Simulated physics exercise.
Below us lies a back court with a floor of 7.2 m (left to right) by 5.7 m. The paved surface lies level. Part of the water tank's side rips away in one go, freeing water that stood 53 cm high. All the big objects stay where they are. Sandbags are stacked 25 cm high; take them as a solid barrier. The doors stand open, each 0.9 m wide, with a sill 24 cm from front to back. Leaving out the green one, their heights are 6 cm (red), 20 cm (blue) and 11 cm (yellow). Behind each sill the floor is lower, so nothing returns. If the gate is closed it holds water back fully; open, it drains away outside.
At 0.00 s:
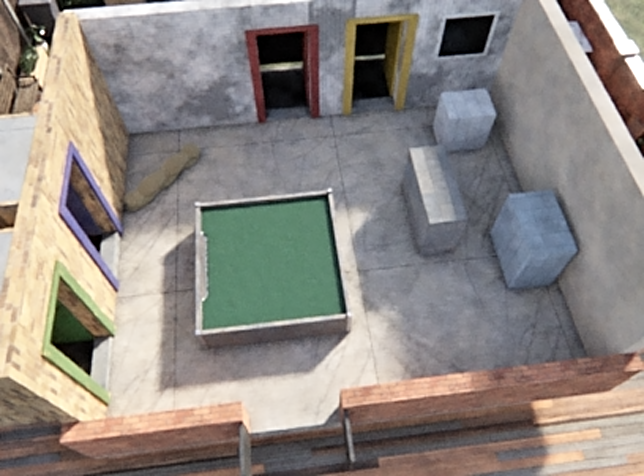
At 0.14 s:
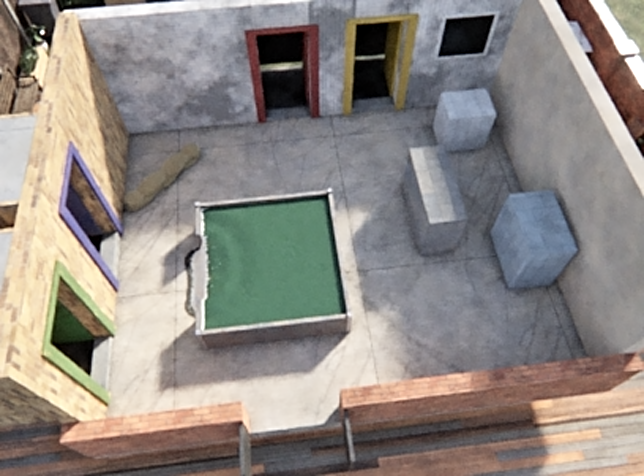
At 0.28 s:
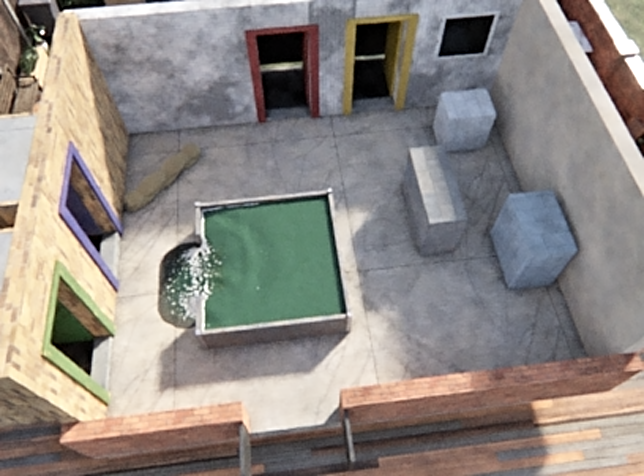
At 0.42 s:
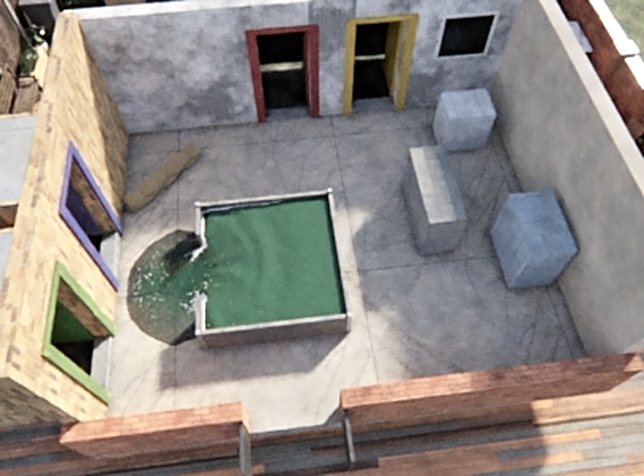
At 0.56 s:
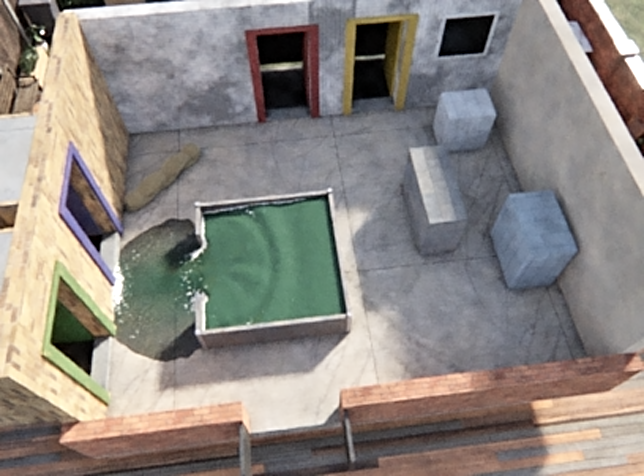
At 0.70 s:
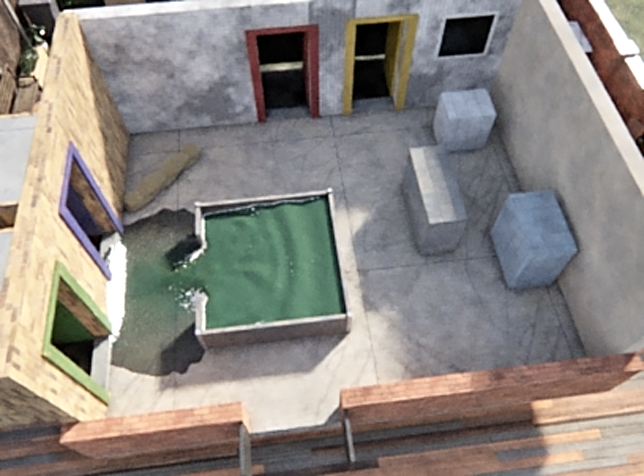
A tank of green water breaks open on its left side and floods the floor beside it.
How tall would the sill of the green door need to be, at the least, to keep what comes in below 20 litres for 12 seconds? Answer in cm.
At least 16 cm or so.
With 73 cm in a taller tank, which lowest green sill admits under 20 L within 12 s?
About 23 cm.
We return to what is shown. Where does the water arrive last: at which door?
It is the yellow one.
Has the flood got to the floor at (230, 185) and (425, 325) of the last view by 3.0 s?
In turn: Under water, not reached.
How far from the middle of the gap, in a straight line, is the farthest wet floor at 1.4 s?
About 2.8 m.
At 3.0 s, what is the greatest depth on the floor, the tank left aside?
Up to some 32 cm.
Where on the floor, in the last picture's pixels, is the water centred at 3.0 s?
Near (228, 277).
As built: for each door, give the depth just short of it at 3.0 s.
Depths in cm: Red 0, blue 24, green 15, yellow 0.
After 1.4 s water covers 15 % of the floor, deepest (36 cm) near (128, 295); 17 cm at the green door, 6 litres in over its 8 cm sill.
After 3.0 s water covers 40 % of the floor, deepest (32 cm) near (134, 213); 15 cm at the green door, 59 litres in over its 8 cm sill.
After 12.0 s water covers 95 % of the floor, deepest (10 cm) near (487, 146); 7 cm at the green door, 112 litres in over its 8 cm sill.
At the green door as built, the water arrived by 0.8 s and peaked near 18 cm at 1.6 s.
Run again over the same 12 s with other heights there, 27 litres in over 14.5 cm, 6 litres over 19.5 cm. The limit of 20 litres is kept from about 16 cm up.
